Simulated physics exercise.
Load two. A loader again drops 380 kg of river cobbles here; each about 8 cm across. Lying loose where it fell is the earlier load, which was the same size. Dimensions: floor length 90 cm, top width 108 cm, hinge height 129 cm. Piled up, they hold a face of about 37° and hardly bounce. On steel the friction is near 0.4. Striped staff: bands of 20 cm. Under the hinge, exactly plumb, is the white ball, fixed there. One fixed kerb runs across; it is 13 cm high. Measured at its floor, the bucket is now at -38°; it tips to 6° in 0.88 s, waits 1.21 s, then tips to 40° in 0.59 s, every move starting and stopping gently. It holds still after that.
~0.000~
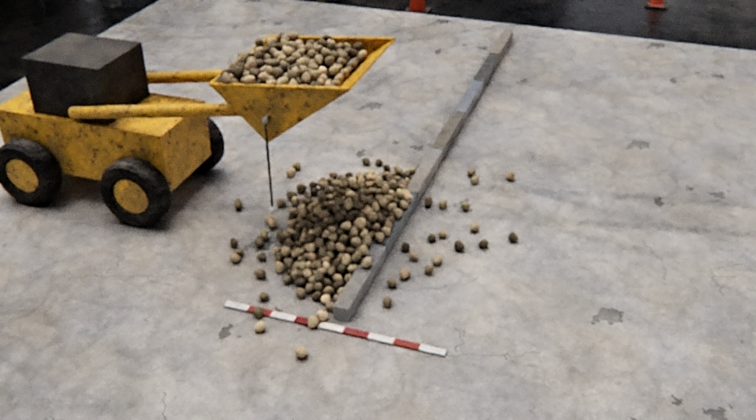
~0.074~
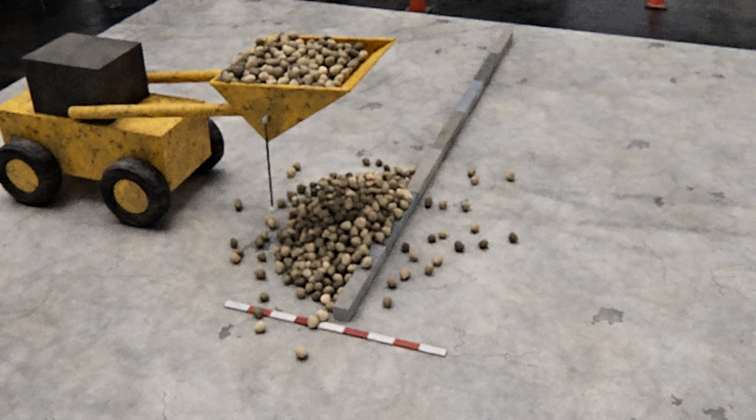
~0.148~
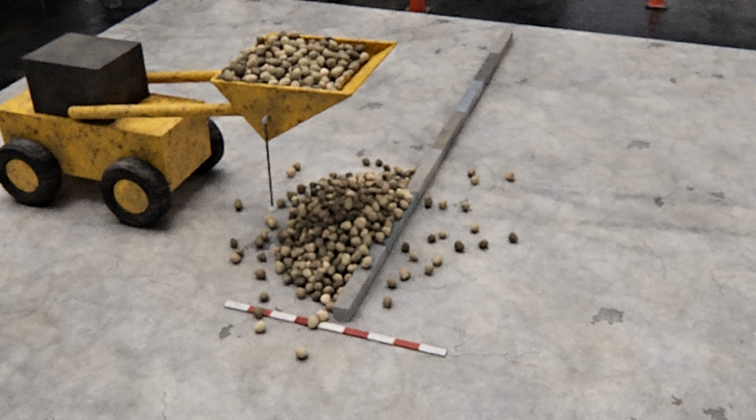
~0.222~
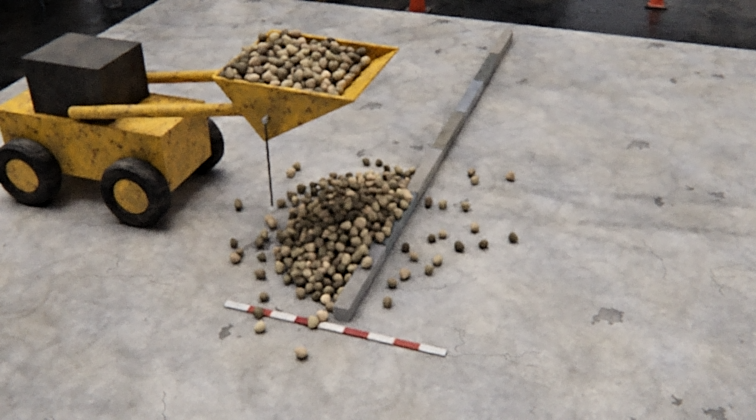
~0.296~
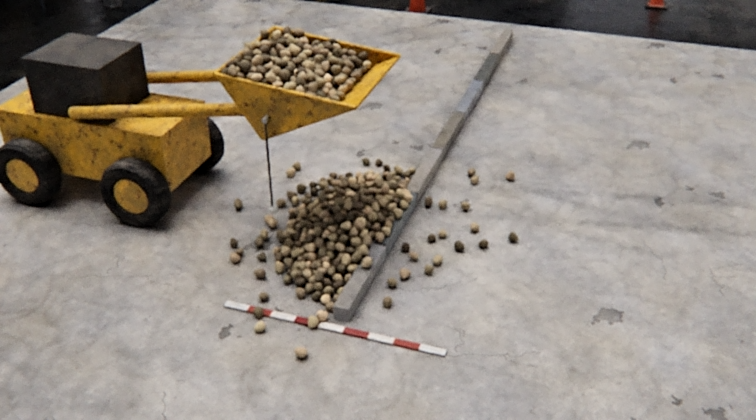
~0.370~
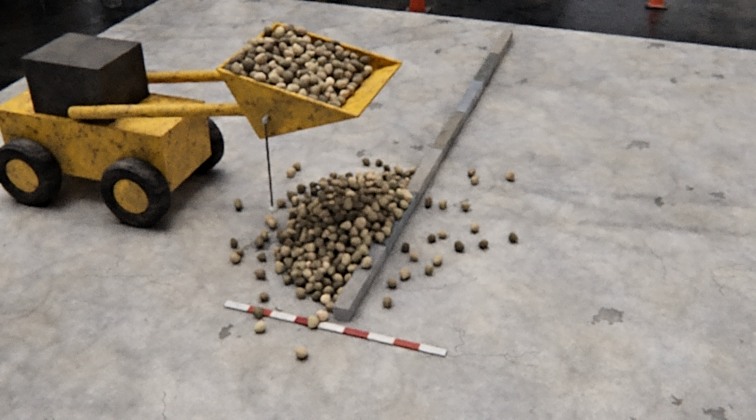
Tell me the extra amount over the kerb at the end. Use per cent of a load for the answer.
74 per cent.
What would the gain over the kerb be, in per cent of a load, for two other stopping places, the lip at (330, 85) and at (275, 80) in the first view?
Case one about 55 %, case two about 0 %.
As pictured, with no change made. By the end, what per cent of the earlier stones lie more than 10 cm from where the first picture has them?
5 %.
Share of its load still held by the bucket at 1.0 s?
Some 100 %, roughly, is held.
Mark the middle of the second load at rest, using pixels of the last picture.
Centre: Approx. (421, 233).
After 0.7 s the floor is at -1°; in per cent of one load, 100 in the bucket, 97 on this side of the kerb, 4 over the kerb; the foremost stones are at (478, 220).
After 1.0 s the floor is at 6°; in per cent of one load, 100 in the bucket, 97 on this side of the kerb, 4 over the kerb; the foremost stones are at (478, 220).
After 3.1 s the floor is at 40°; in per cent of one load, 11 in the bucket, 142 on this side of the kerb, 48 over the kerb; the foremost stones are at (501, 255).
After 5.7 s the floor is at 40°; in per cent of one load, 0 in the bucket, 122 on this side of the kerb, 78 over the kerb; the foremost stones are at (555, 280). Net gain over the kerb, 74.
